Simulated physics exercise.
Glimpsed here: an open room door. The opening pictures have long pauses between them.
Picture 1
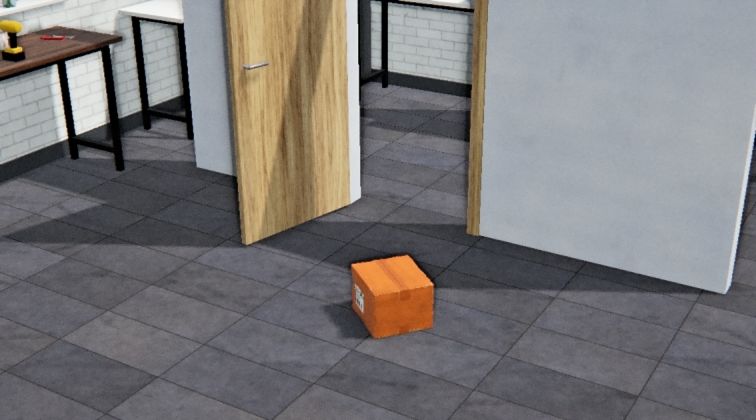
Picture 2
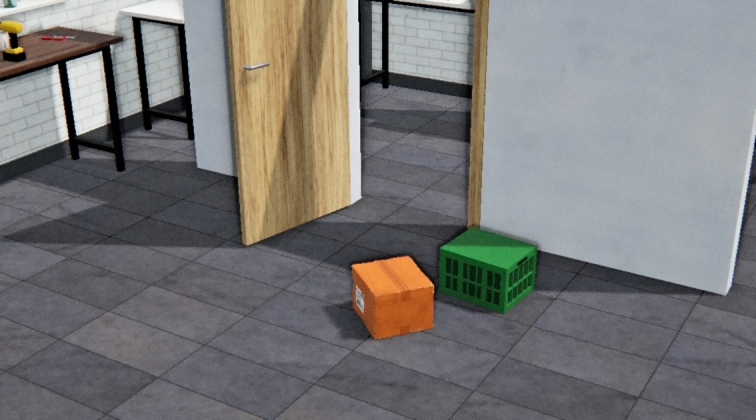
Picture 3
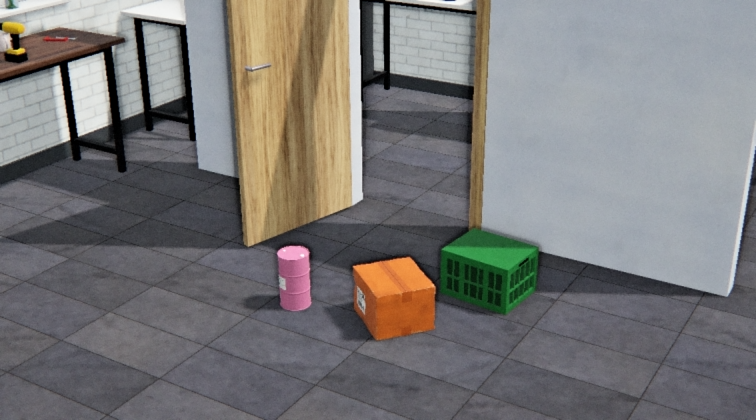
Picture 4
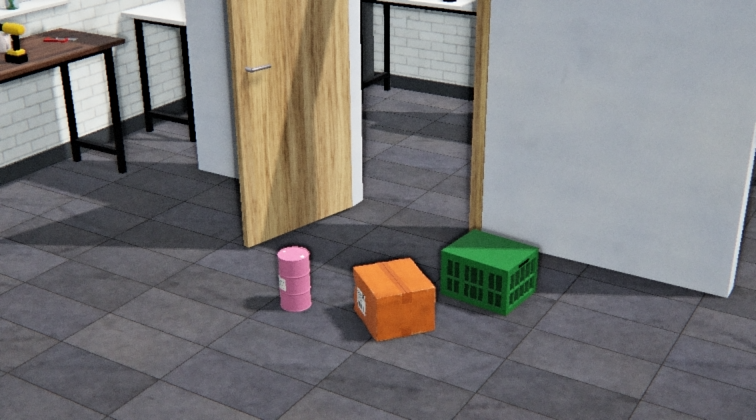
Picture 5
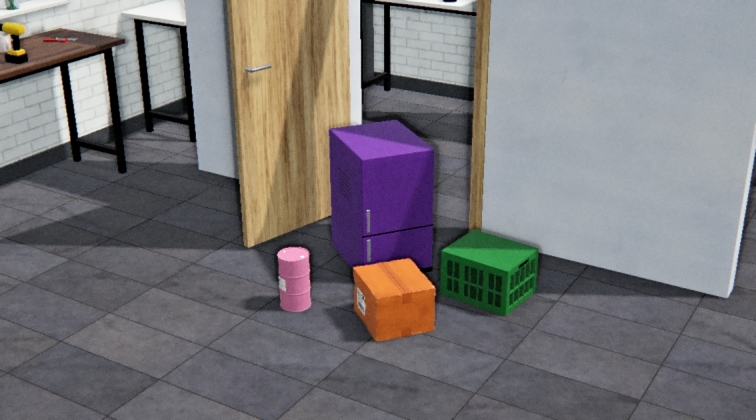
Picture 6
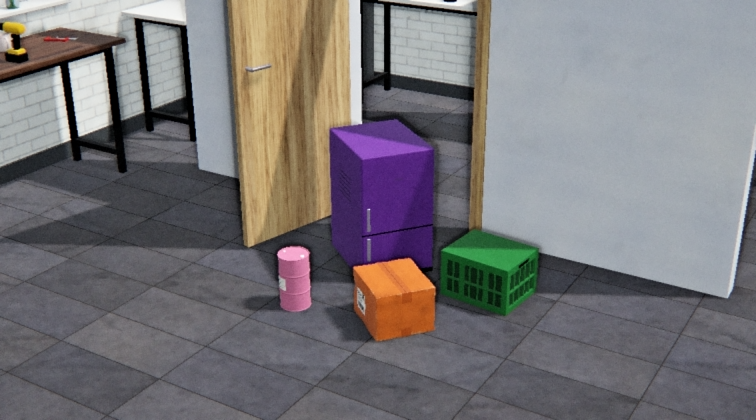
A wooden door stood wide open and still while an orange box sat on the tiled floor; a green crate, then a pink barrel, then a large purple fridge appeared around it.
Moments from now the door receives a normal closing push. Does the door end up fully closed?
The door is going to stay partly open.
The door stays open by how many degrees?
Close to 70 degrees, I'd say.
Then, 0.50 s after the last picture, door 90° open.
Then, 0.80 s after the last picture, door 71° open.
At rest, door 68° open; all 4 in place. Seen from the same camera at the end, purple appliance near (385, 200).
